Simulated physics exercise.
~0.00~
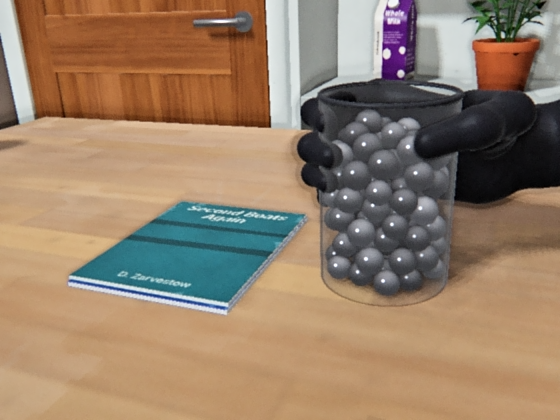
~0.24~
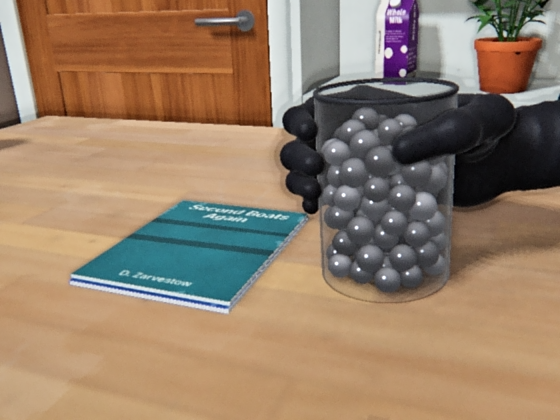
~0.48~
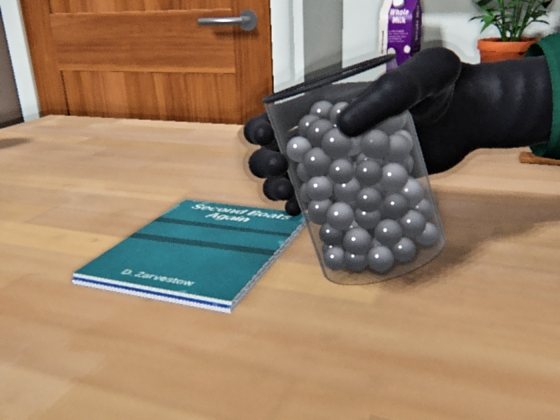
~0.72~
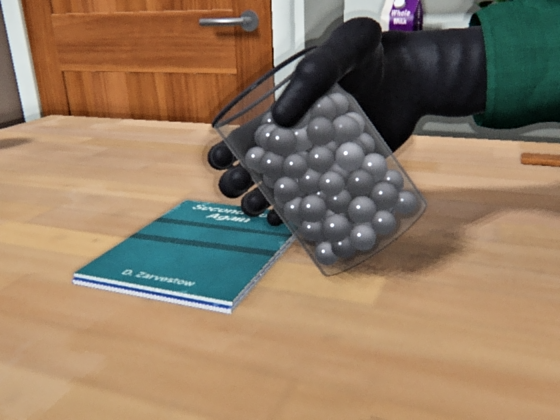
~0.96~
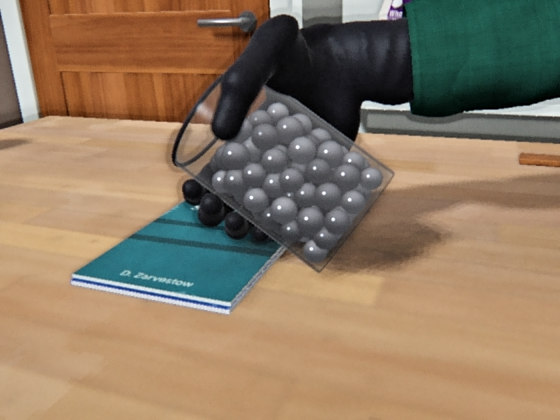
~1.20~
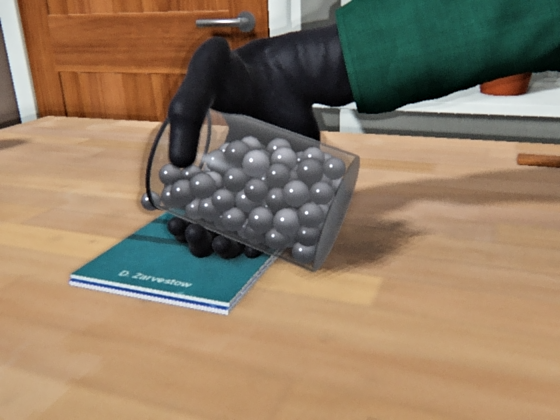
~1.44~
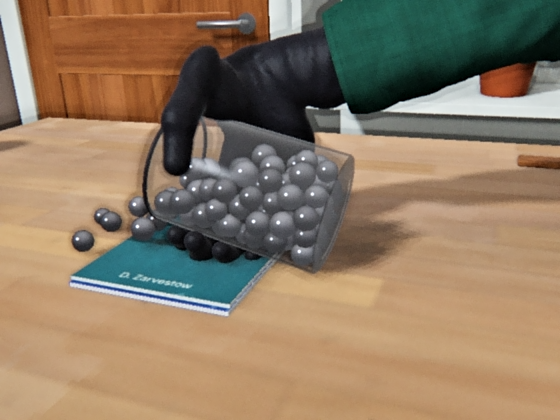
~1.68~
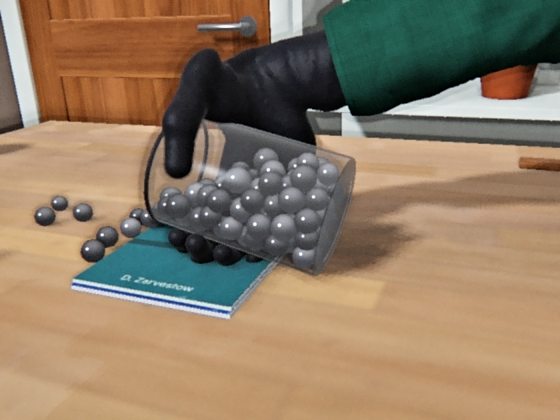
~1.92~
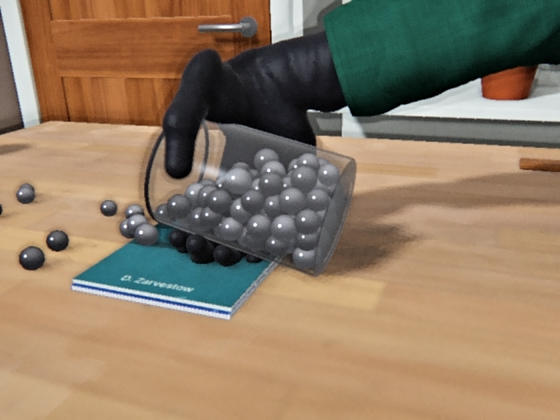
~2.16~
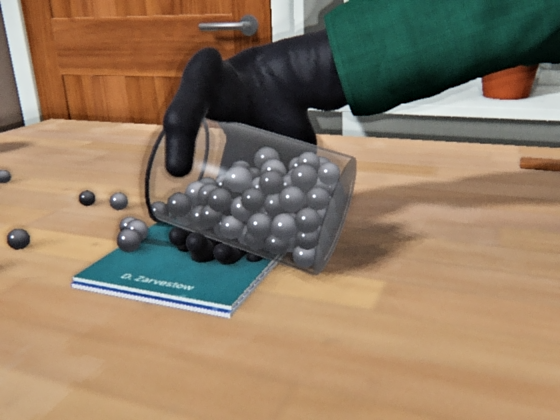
A light wooden tabletop is seen from slightly above in a gently swaying view, with a wooden door behind on the left and a potted plant on the right. A black-gloved hand in a green sleeve holds an upright clear glass full of shiny grey balls, right of a teal book. The hand lifts the glass slightly and tips it leftward, farther and farther, until it lies nearly on its side over the book. A few balls spill from the mouth and roll left across the table. The hand keeps the glass there, most balls still inside.
